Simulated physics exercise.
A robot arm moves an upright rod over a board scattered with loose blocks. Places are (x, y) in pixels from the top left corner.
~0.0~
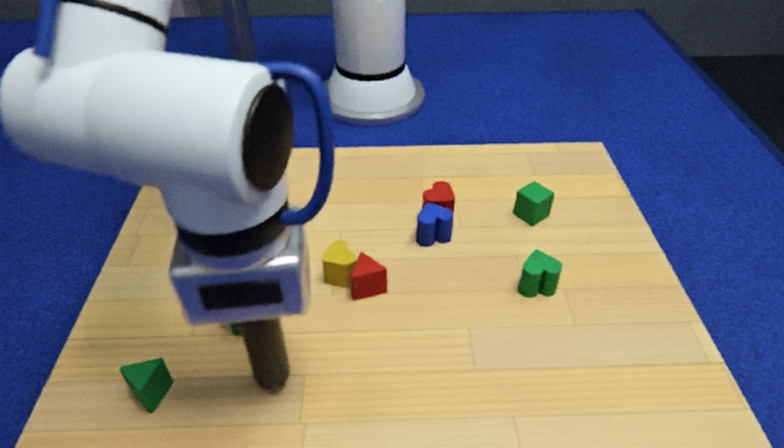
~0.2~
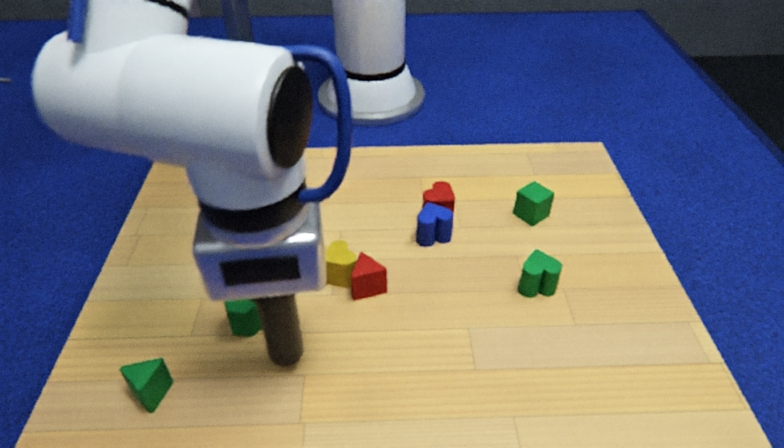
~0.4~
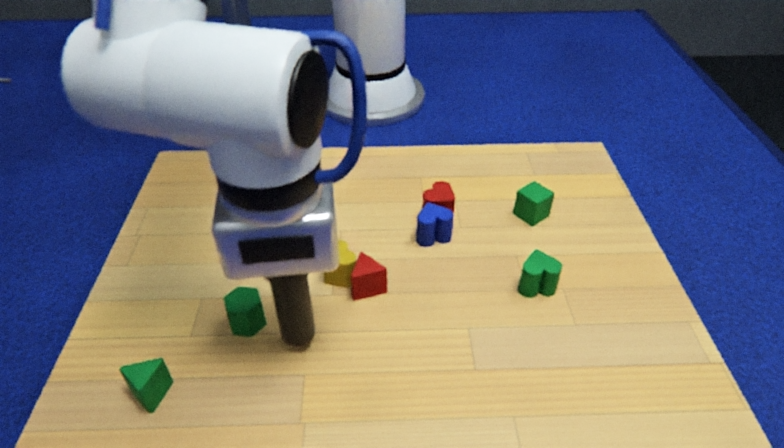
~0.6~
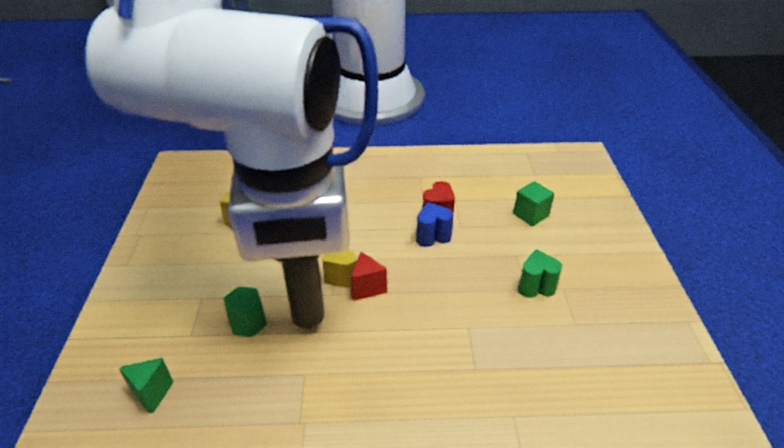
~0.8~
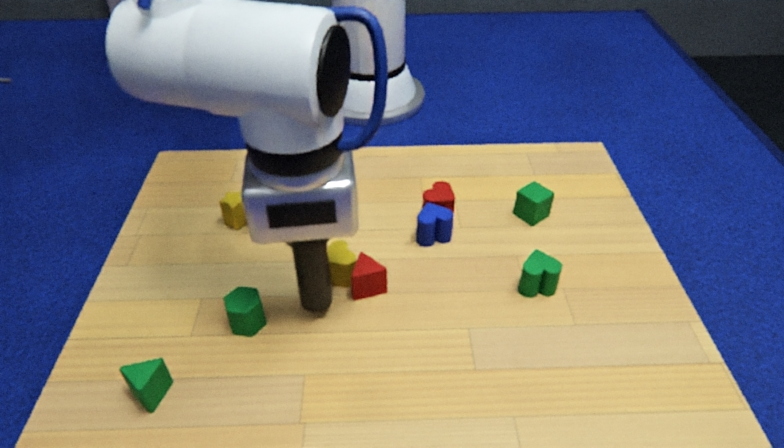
The clip shows a white robot arm moving a dark upright rod away from the viewer and slightly right across a wooden board, nearing a yellow heart and a red triangular block, while the scattered colored blocks stay still.
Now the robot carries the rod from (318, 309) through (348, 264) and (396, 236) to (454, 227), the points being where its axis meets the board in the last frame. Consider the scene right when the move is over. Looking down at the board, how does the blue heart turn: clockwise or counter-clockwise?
Twists clockwise.
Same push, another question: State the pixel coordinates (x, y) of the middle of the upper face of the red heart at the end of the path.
The middle of its upper face should be somewhere near (453, 184).
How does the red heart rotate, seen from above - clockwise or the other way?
Seen from above, clockwise.
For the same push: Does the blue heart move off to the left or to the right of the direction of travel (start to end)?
Toward the right.
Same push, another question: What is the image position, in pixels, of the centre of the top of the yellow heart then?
The middle of its top is at (423, 190).
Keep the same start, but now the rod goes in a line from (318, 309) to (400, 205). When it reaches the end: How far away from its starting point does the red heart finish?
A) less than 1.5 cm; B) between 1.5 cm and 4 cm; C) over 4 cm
It's A.
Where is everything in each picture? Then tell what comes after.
In the first frame, rod's lower end (272, 373); yellow heart (339, 253); red triangular block (366, 265); blue heart (434, 213); red heart (440, 192).
In the second frame, rod (286, 352); blocks still.
In the third frame, rod (298, 333); blocks still.
In the fourth frame, rod (308, 316); blocks still.
In the fifth frame, rod (317, 301); yellow heart (339, 253); red triangular block (366, 265); blue heart (434, 213); red heart (440, 192).
On the path given first. One third of the way, rod (348, 255); yellow heart (368, 226), turned 40° clockwise.
Two thirds of the way, rod (396, 228); yellow heart (411, 198).
At the end, rod (455, 219); yellow heart (423, 190), turned 20° anticlockwise; red triangular block still; blue heart (486, 212), turned 25° clockwise; red heart (453, 184), turned 25° clockwise.
